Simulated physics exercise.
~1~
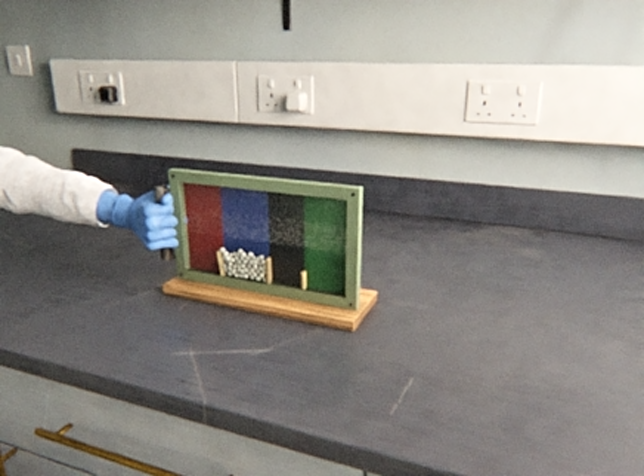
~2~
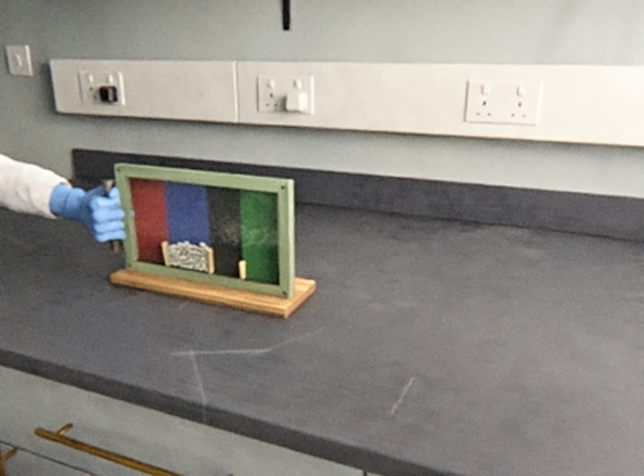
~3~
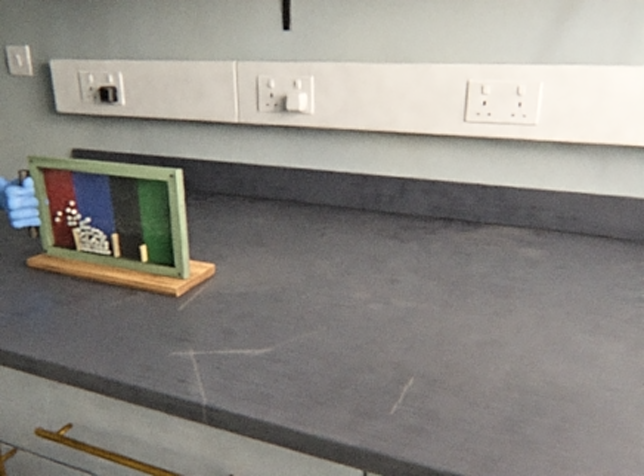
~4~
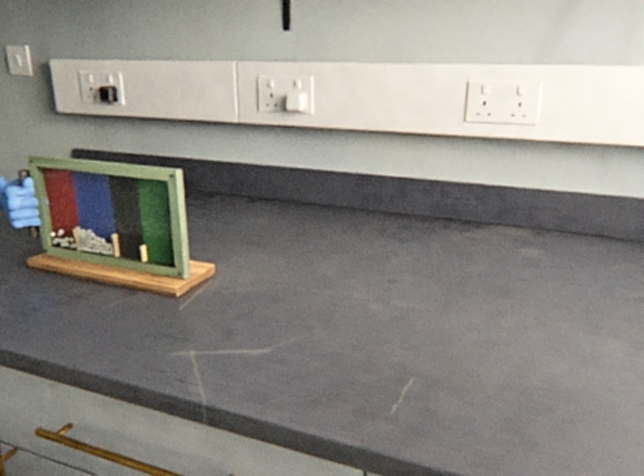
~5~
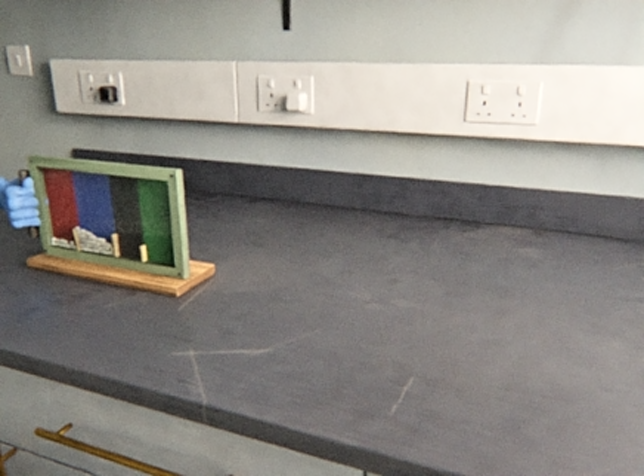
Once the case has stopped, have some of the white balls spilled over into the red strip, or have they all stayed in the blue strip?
Some of the balls have spilled over into the red strip. They are the smaller part, and most of the balls still lie in the blue strip.
